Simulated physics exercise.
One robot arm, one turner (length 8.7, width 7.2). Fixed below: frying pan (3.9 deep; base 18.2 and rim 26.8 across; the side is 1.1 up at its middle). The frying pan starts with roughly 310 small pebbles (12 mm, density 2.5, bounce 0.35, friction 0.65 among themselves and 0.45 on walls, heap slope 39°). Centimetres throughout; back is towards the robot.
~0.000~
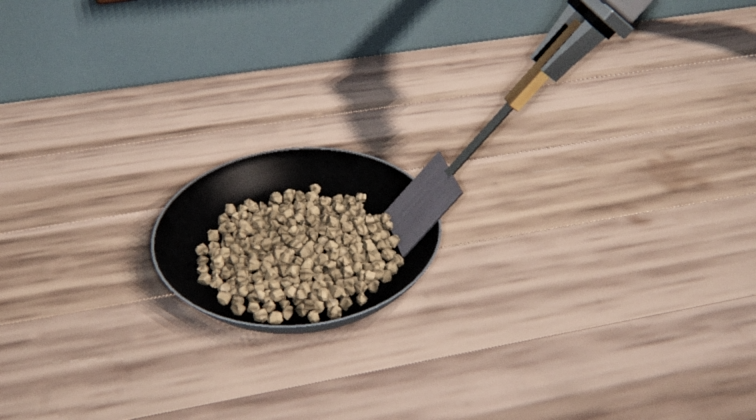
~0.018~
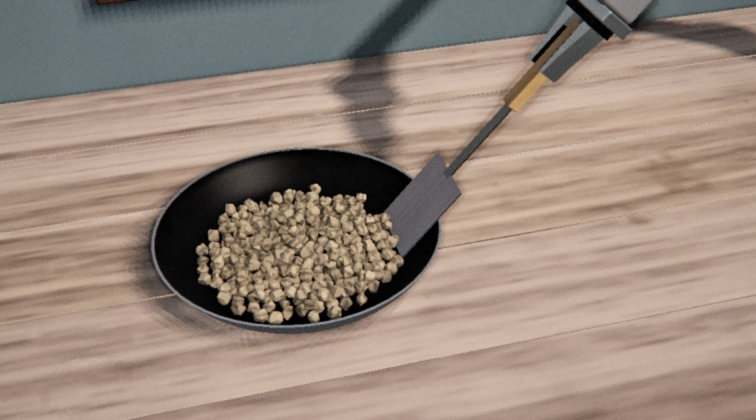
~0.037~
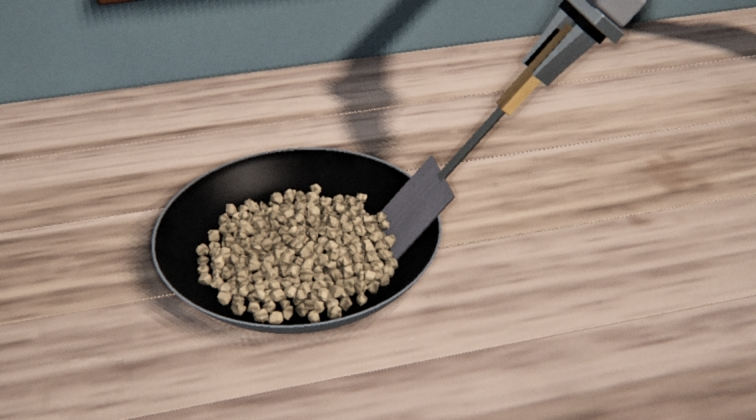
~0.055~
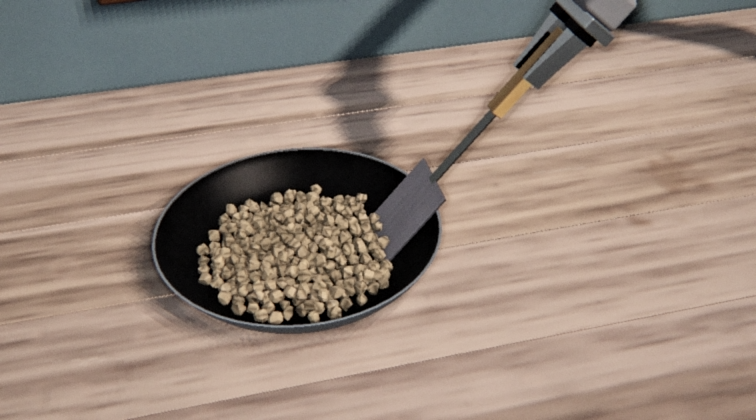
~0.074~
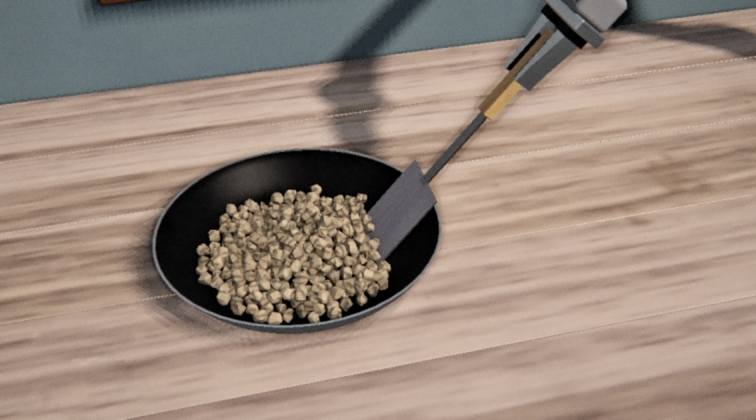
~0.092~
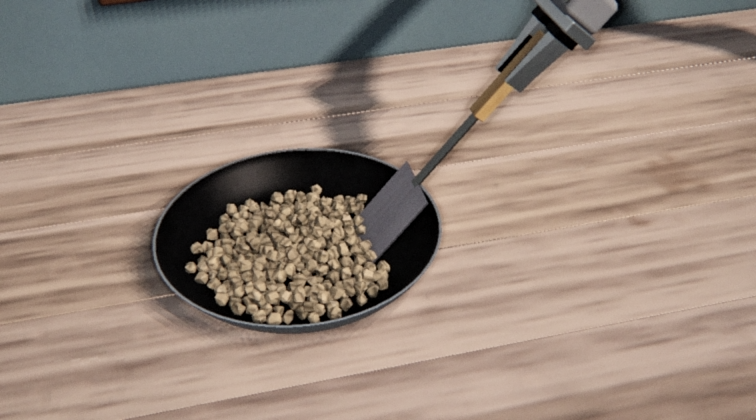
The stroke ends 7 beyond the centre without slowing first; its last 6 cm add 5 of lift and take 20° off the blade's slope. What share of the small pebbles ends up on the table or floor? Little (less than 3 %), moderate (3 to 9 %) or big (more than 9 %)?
Share on the table or floor: Little (less than 3 %).
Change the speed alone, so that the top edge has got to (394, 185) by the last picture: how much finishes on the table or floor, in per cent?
About 5 per cent.
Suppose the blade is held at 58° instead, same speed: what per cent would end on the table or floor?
Then about 0 per cent.
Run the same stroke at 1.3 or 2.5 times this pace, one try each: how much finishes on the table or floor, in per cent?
About 5 and 15 per cent.
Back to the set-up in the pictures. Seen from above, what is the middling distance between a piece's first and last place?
About 4 cm.
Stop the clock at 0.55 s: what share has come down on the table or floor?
Roughly 0 per cent.
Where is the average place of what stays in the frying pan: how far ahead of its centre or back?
Roughly 4.5 cm ahead.
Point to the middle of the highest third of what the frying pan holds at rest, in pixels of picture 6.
Near (207, 249).
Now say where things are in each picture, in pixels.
In the first frame, the turner top edge at (451, 171), sloping 49°; upper third of the load around (303, 244), from x 200 to 395, top at y 190; 310 in the frying pan.
In the second frame, the turner top edge at (449, 172), sloping 49°; upper third of the load around (303, 243), from x 200 to 395, top at y 190.
In the third frame, the turner top edge at (443, 175), sloping 49°; upper third of the load around (304, 244), from x 205 to 390, top at y 190.
In the fourth frame, the turner top edge at (434, 178), sloping 49°; upper third of the load around (303, 243), from x 205 to 385, top at y 190.
In the fifth frame, the turner top edge at (426, 180), sloping 49°; upper third of the load around (299, 243), from x 200 to 385, top at y 190.
In the sixth frame, the turner top edge at (417, 181), sloping 49°; upper third of the load around (290, 246), from x 190 to 385, top at y 190; 310 in the frying pan.
After 0.19 s, sloping 49°, highest piece 4 above the table; 310 in the frying pan.
After 0.30 s, sloping 40°, highest piece 5 above the table; 309 in the frying pan, 1 on the blade or in flight.
After 0.55 s, sloping 29°, highest piece 5 above the table; 308 in the frying pan, 2 on the table or floor.
After 1.60 s, sloping 29°, highest piece 5 above the table; 308 in the frying pan, 2 on the table or floor.
In the end, 308 in the frying pan, 2 on the table or floor. That is 1 % on the table or floor.
